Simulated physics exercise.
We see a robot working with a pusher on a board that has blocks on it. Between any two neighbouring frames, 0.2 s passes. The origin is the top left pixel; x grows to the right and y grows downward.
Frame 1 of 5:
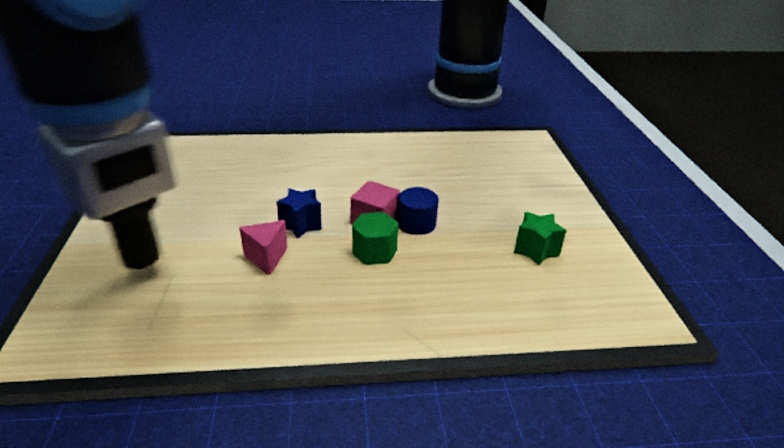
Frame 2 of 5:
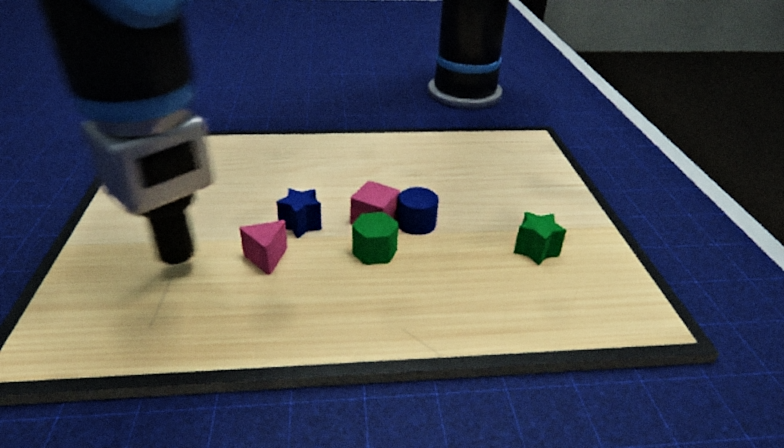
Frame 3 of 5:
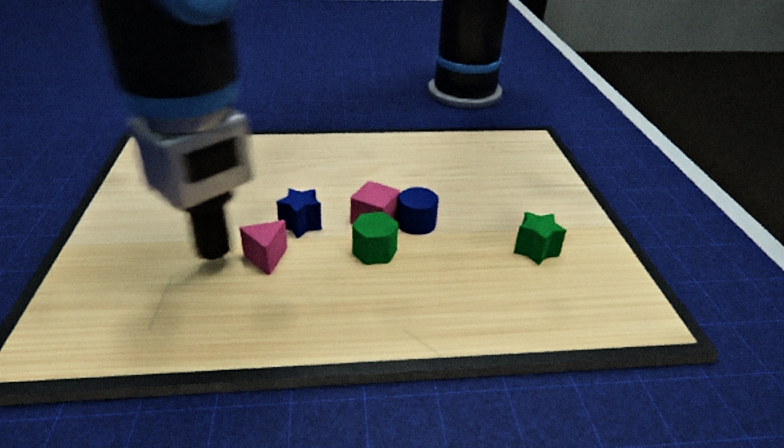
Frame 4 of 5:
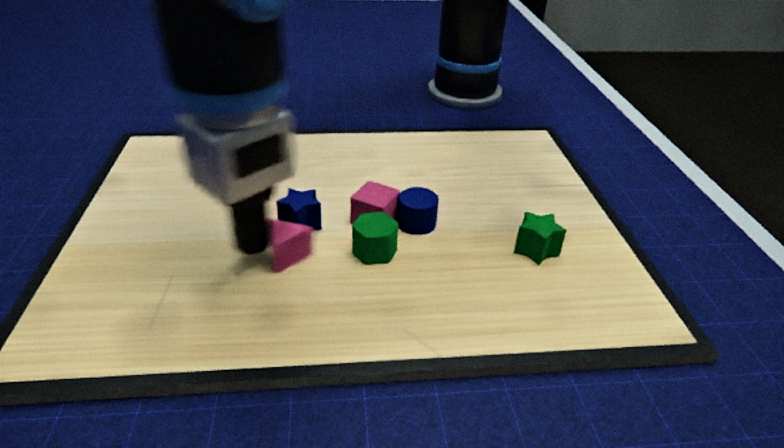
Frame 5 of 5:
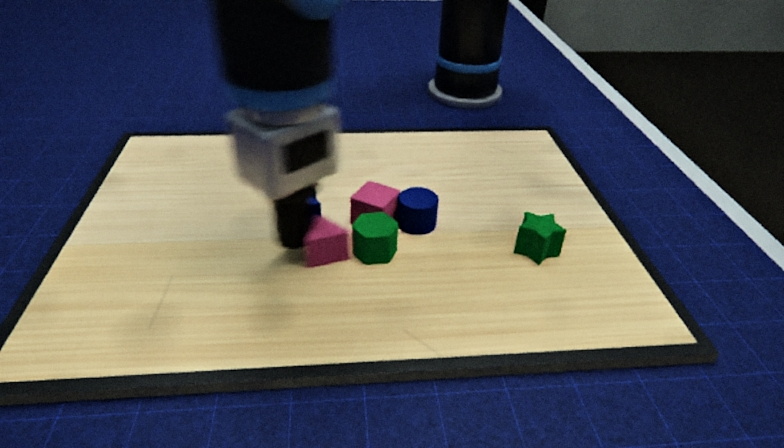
On a pale wooden board over a blue surface, seen from a fixed view slightly above, small blocks lie spread out. A pink triangle and blue star sit left of centre, a pink block, blue cylinder and green hexagon near the middle, and a green star at right. A dark robot arm's pusher glides rightward from the left, meets the triangle and pushes it towards the hexagon, covering the blue star.
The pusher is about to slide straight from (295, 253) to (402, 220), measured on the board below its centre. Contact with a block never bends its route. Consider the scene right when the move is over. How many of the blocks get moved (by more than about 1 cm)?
My prediction: No fewer than three blocks.
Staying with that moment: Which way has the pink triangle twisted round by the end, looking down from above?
Top view: Clockwise.
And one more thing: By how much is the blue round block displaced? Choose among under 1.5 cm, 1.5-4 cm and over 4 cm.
Net shift: 1.5 to 4 cm.
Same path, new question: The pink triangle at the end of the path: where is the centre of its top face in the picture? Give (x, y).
Its top centre lands on (356, 230).
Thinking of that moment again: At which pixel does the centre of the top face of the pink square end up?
Roughly at (399, 176).
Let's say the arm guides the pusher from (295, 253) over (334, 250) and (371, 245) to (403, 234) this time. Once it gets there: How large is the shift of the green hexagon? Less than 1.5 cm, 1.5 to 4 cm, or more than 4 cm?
Result: Over 4 cm.
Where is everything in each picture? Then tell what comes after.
Pusher's lower end (142, 258); pink triangle (263, 231); green hexagon (375, 224); pink square (376, 193); blue round block (419, 197), in the first frame.
Pusher (177, 253); blocks still, in the second frame.
Pusher (214, 249); blocks still, in the third frame.
Pusher (253, 244); pink triangle (285, 230), in the fourth frame.
Pusher (294, 239); pink triangle (325, 228); green hexagon (375, 224); pink square (376, 193); blue round block (419, 197), in the fifth frame.
On the path given first. One third of the way, pusher (334, 227); pink triangle (354, 229), turned 45° clockwise; green hexagon (390, 225), turned 25° anticlockwise.
Two thirds of the way, pusher (370, 216); pink triangle (356, 230), turned 50° clockwise; green hexagon (391, 225), turned 25° anticlockwise; pink square (386, 187); blue round block (422, 197).
At the end, pusher (403, 206); pink triangle (356, 230), turned 50° clockwise; green hexagon (391, 225), turned 25° anticlockwise; pink square (399, 176), turned 35° anticlockwise; blue round block (441, 194).
